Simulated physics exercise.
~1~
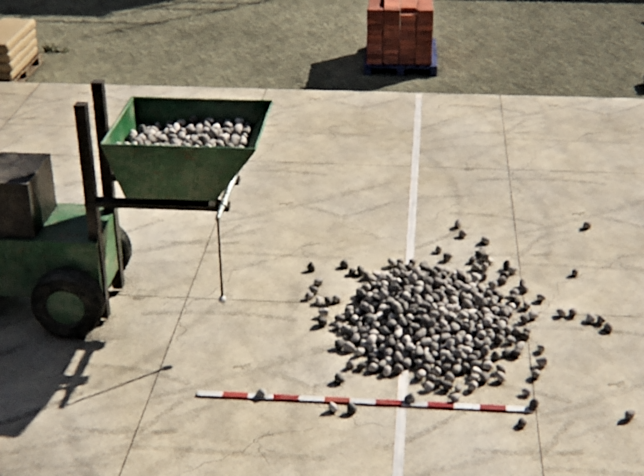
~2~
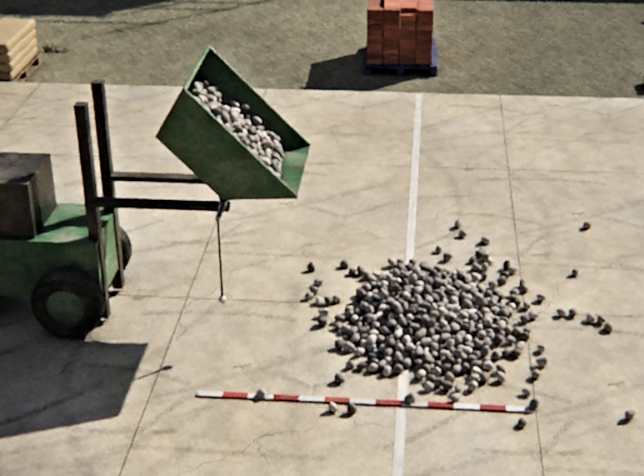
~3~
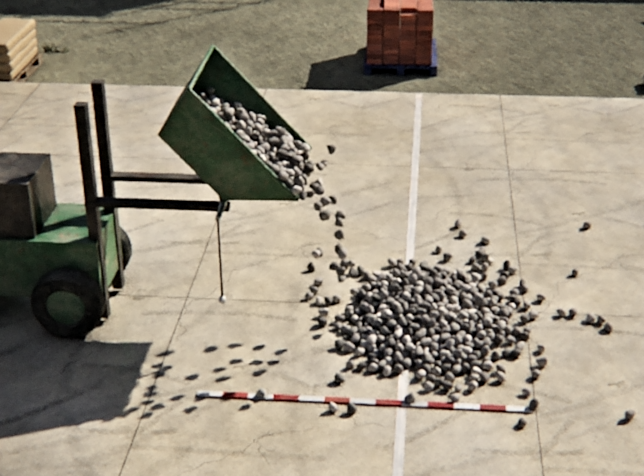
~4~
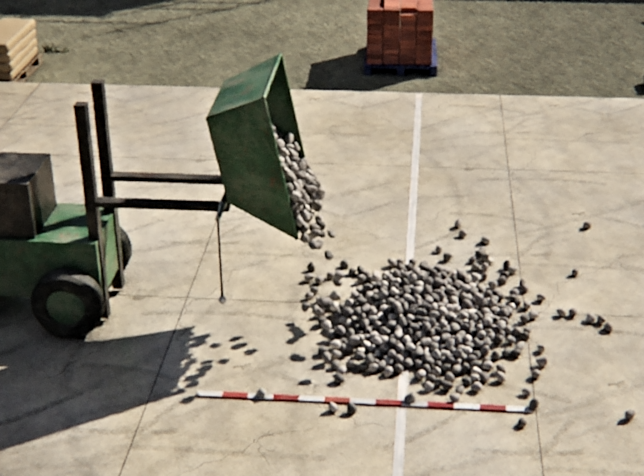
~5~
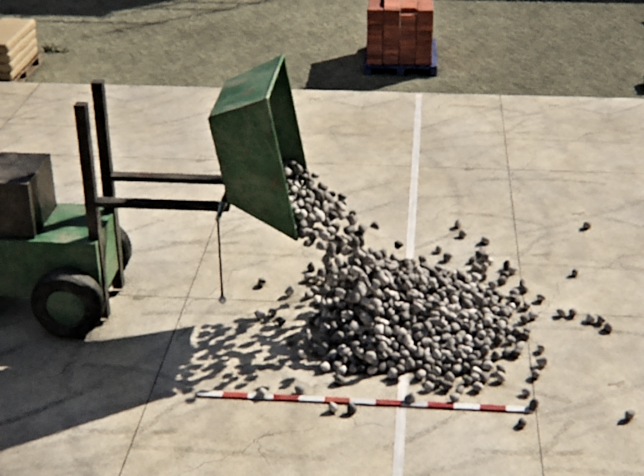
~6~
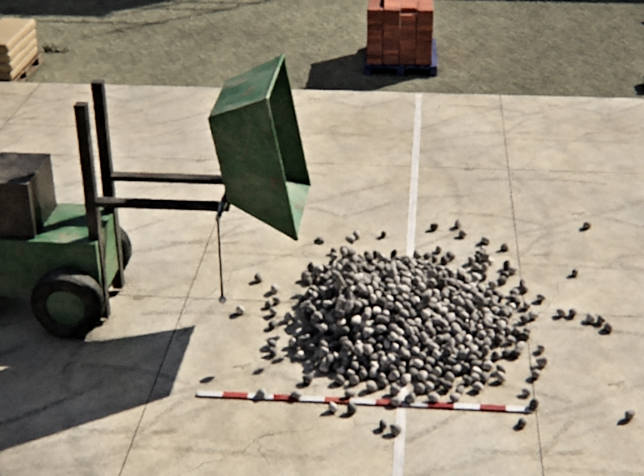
A green fork truck stands at the left of a sunlit concrete yard, seen from above, holding up a green skip full of grey stones. A loose heap of similar stones lies to the right across a pale painted line, with a red and white striped staff in front and stacked bricks behind. The skip tips steeply to the right, and a few stones trickle out. It tilts further until nearly upright, and the rest pour onto the heap's left side. The skip ends empty and still tipped, beside a larger, wider heap straddling the line.
